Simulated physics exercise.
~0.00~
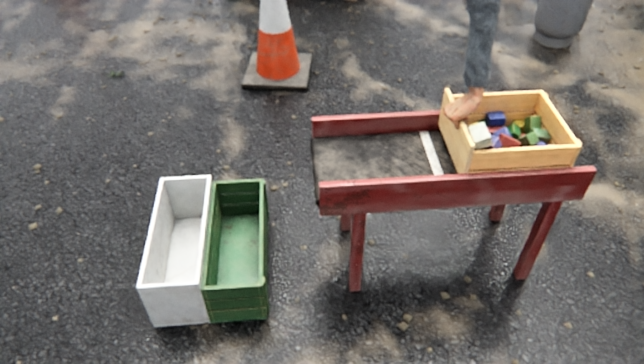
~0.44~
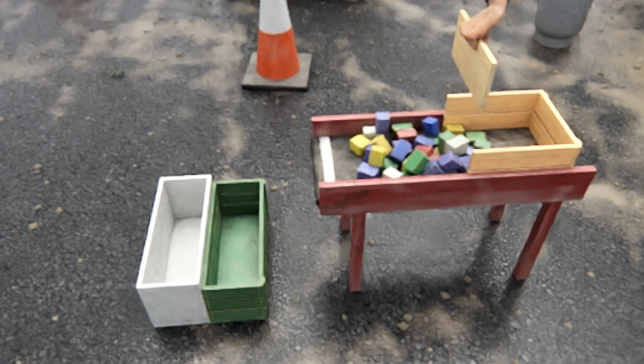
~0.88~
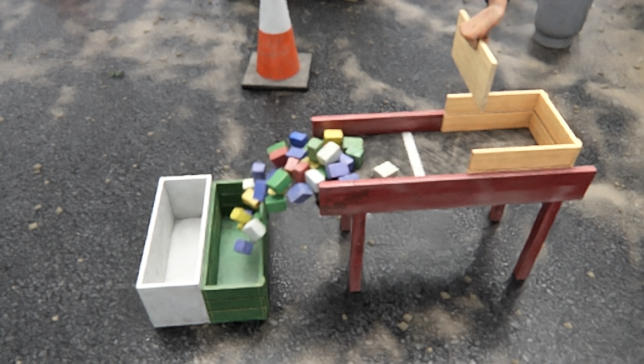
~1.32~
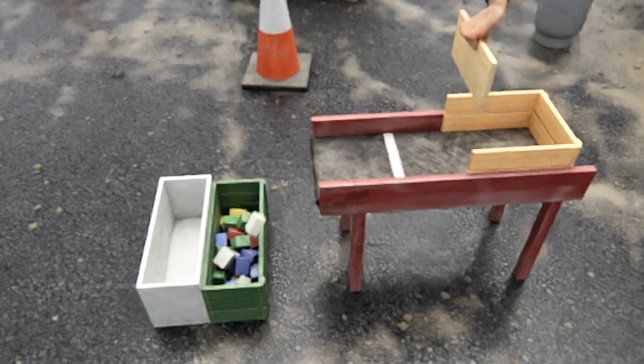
On dark pavement near an orange cone, a hand lifted the end board of a wooden pen on a red-sided belt, and colourful toy blocks rode left, tumbled off the end and landed in the green tub, leaving the white one empty.
